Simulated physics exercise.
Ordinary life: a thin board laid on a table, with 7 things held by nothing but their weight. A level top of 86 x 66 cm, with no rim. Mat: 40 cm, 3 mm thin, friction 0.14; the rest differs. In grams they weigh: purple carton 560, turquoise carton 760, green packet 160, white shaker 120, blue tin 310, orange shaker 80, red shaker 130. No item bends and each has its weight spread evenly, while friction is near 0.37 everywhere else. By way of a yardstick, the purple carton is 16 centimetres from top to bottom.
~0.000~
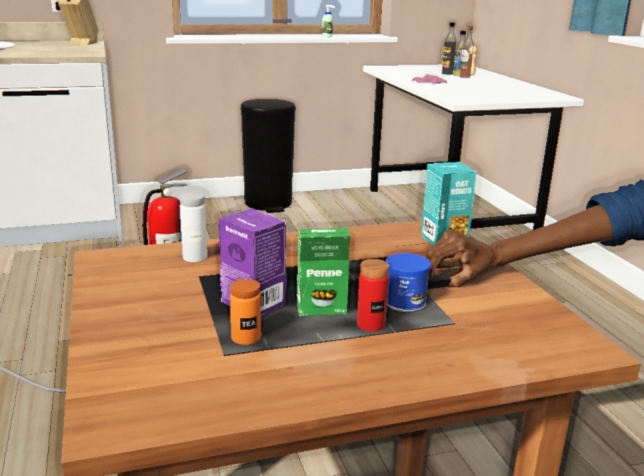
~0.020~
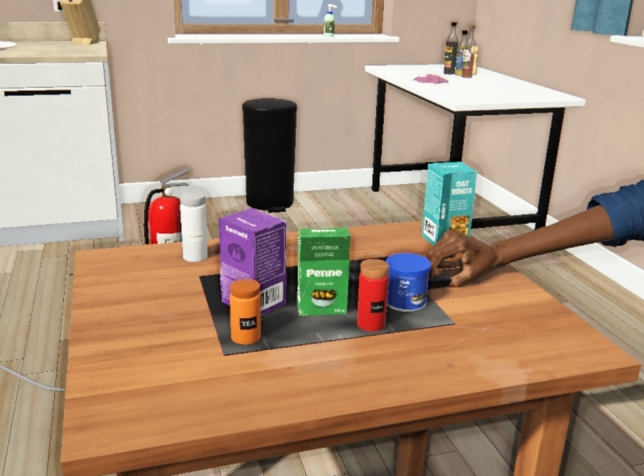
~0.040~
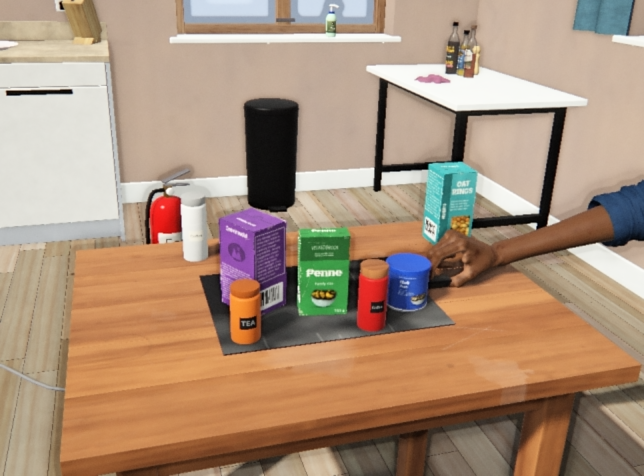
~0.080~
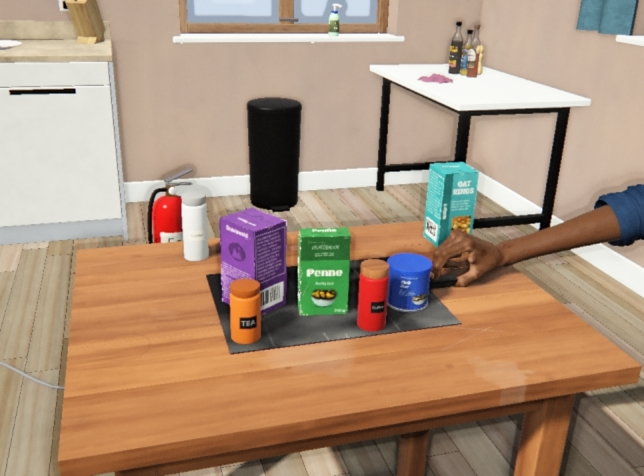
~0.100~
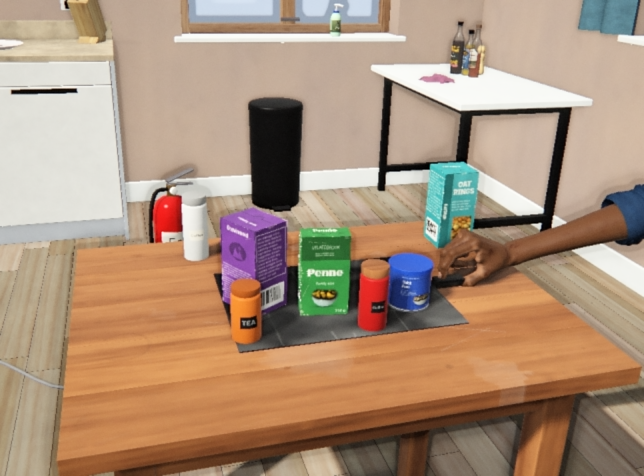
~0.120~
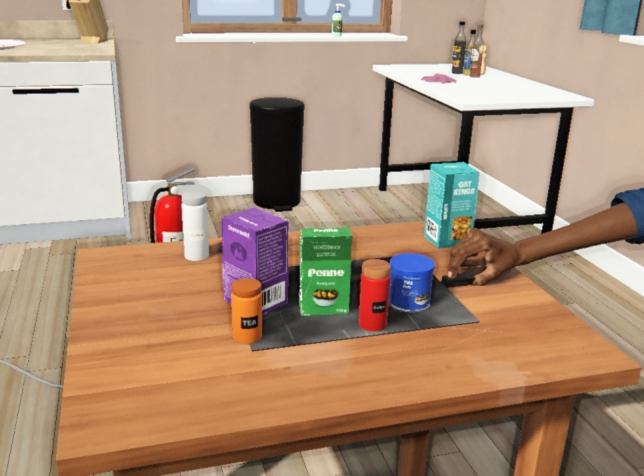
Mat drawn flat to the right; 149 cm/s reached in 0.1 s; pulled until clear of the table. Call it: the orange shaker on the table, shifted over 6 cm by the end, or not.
Not shifted.
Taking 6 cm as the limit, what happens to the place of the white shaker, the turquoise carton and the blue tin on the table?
Here is how it goes: The white shaker remains near its start; next, the turquoise carton remains near its start; last, the blue tin moves off.
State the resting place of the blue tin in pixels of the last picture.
It ends up at about (485, 276).
After 0.22 s, mat pulled 19 cm; blue tin slid 3 cm; green packet slid 2 cm; red shaker slid 2 cm.
After 0.32 s, mat pulled 34 cm; red shaker slid 5 cm; blue tin slid 7 cm; green packet slid 4 cm.
After 0.42 s, mat pulled 49 cm; red shaker leaning 13°; blue tin slid 11 cm; green packet slid 5 cm.
After 0.62 s, mat pulled 79 cm; blue tin slid 16 cm; red shaker leaning 6°; green packet slid 5 cm.
At rest (1.4 s), not toppled but over 6 cm from the start, blue tin; the other 6 in place, give or take 6 cm. Seen from the same camera at the end, orange shaker near (252, 312).
